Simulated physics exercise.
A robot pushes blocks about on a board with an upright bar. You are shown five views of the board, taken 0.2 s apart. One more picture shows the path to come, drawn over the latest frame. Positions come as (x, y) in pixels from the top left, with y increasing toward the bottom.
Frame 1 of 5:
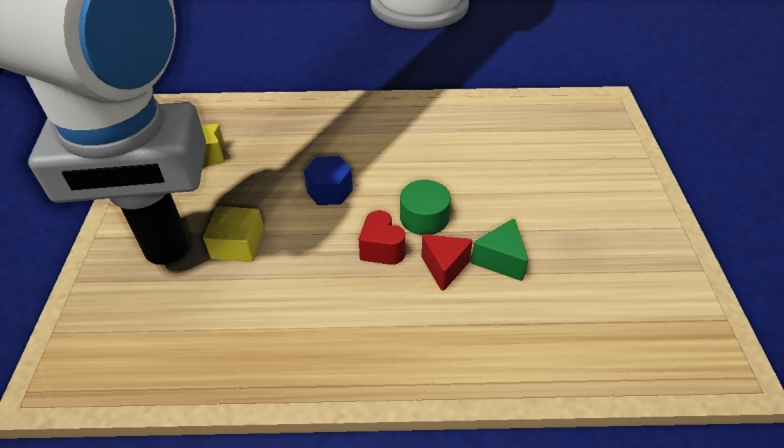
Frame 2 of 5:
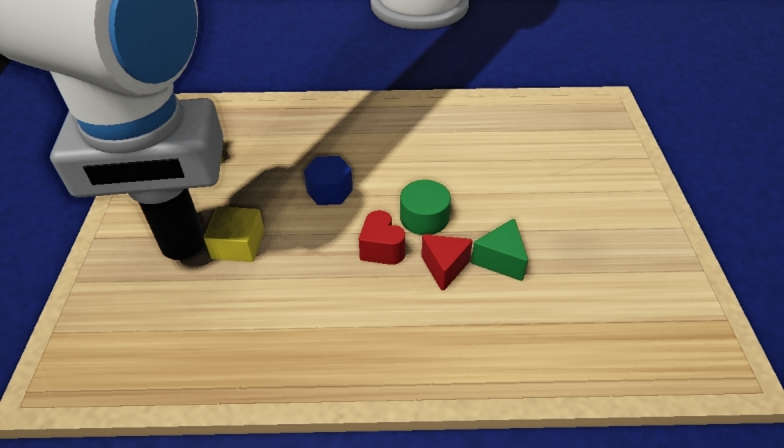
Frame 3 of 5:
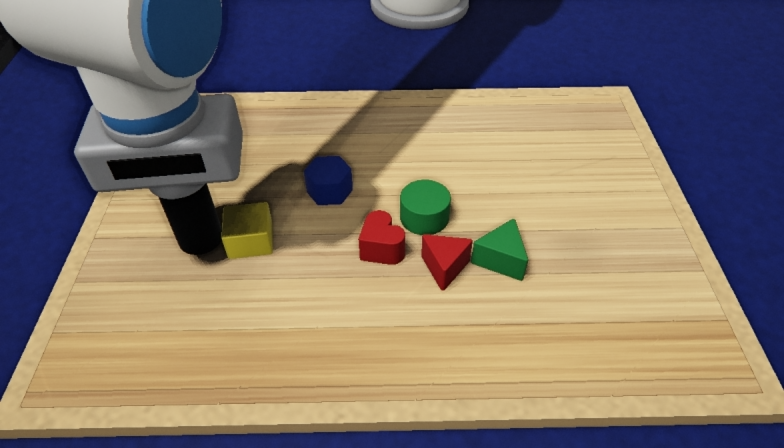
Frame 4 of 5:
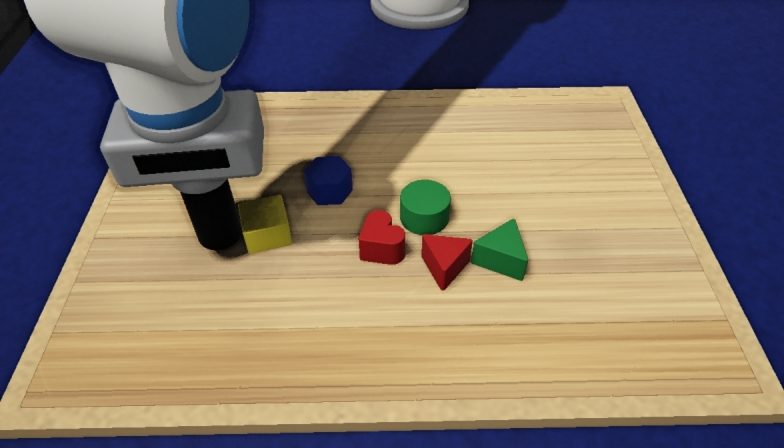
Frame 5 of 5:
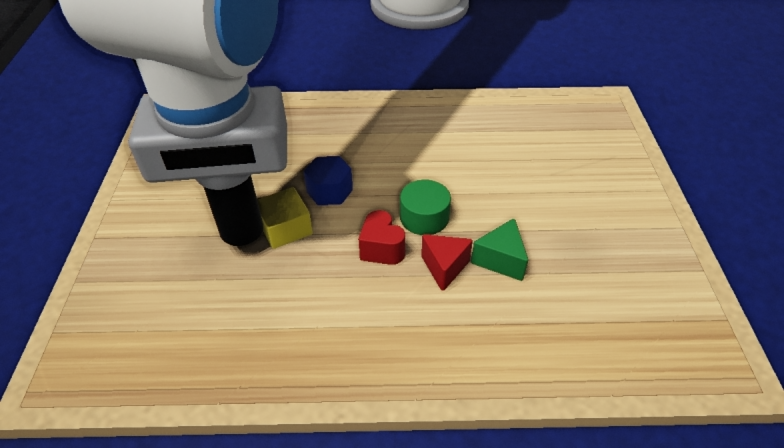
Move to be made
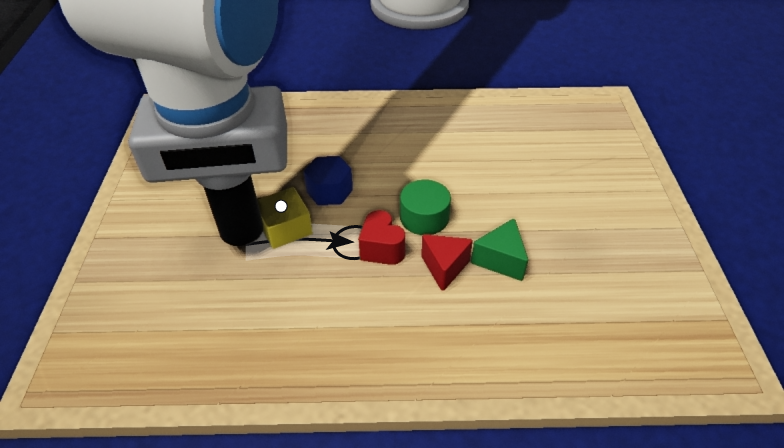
We see a robot arm with a black upright bar move right to a yellow block on a wooden board, then push it right and slightly away, nearer a blue block, while the red and green blocks stay still.
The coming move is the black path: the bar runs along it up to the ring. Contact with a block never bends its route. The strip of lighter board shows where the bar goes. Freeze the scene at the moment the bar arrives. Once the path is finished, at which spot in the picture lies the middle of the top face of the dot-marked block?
It will end up at (340, 189).
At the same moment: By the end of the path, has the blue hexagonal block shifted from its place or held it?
It is moved off its spot.
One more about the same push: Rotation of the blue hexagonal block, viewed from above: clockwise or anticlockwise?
Rotation: Counter-clockwise.
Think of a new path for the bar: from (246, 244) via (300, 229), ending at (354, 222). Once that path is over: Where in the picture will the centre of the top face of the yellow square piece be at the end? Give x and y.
I predict (371, 172).
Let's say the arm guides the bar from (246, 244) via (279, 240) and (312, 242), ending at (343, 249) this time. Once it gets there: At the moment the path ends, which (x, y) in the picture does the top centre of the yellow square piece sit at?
It is at (335, 192).
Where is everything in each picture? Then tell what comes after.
The first picture shows lower end of the bar (167, 248), tops of blocks, yellow square piece (232, 223), blue hexagonal block (327, 169), red heart-shaped block (381, 228), green circle (426, 196).
The second picture shows bar (183, 244), blocks as before.
The third picture shows bar (201, 239), yellow square piece (245, 219).
The fourth picture shows bar (221, 234), yellow square piece (262, 213).
The fifth picture shows bar (242, 230), yellow square piece (281, 206), blue hexagonal block (327, 169), red heart-shaped block (381, 228), green circle (426, 196).
The drawn path runs from (246, 244) by way of (283, 240) and (319, 240) to (355, 242); the dot is on the yellow square piece.
On the path given first. One third of the way, bar (281, 226); yellow square piece (314, 196), turned 25° anticlockwise; blue hexagonal block (332, 165).
Two thirds of the way, bar (317, 226); yellow square piece (339, 189), turned 55° anticlockwise; blue hexagonal block (339, 158), turned 20° anticlockwise.
At the end, bar (353, 228); yellow square piece (340, 189), turned 55° anticlockwise; blue hexagonal block (339, 158), turned 20° anticlockwise; red heart-shaped block (392, 230); green circle not moved.
